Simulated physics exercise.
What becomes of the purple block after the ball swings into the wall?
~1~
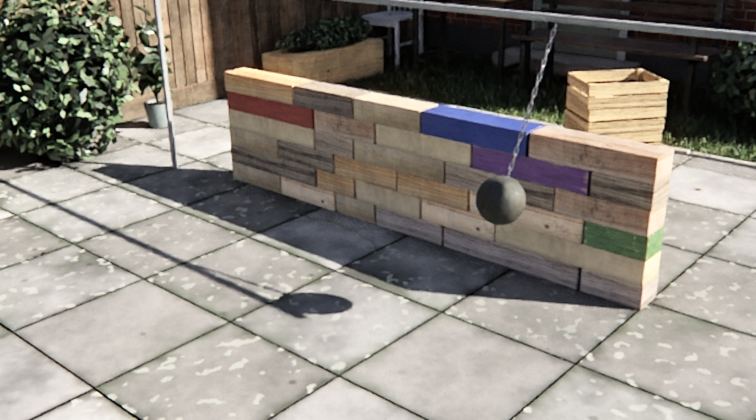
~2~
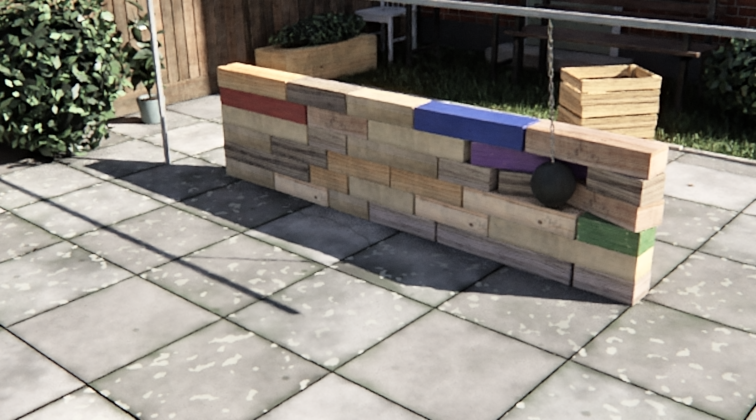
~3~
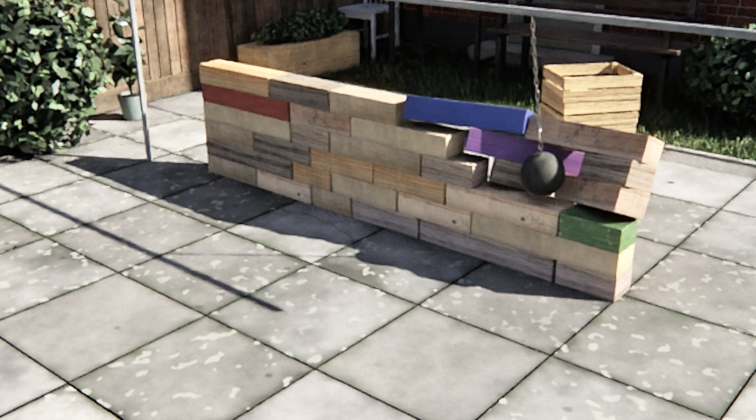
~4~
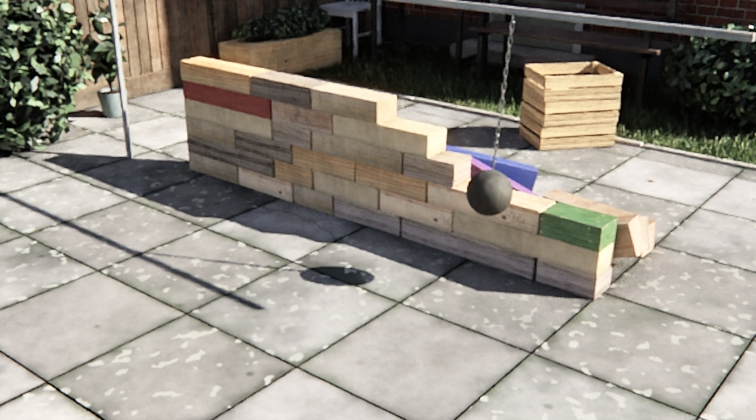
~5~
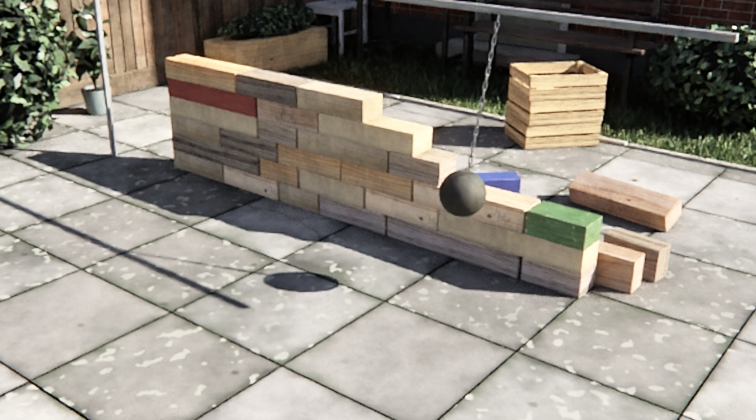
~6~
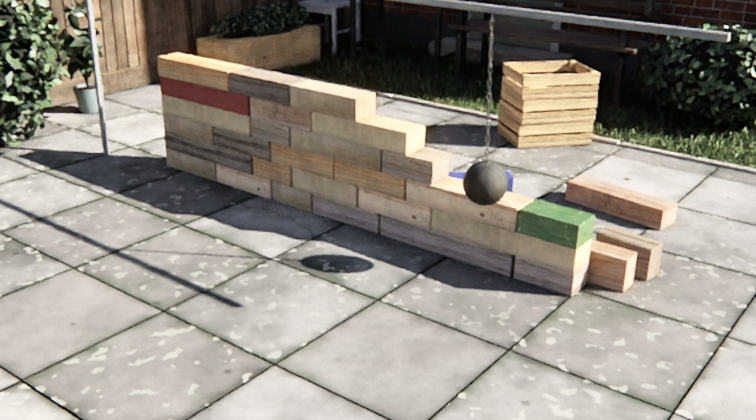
It is pushed out of line, tips over and falls behind the wall, where it ends up out of sight.
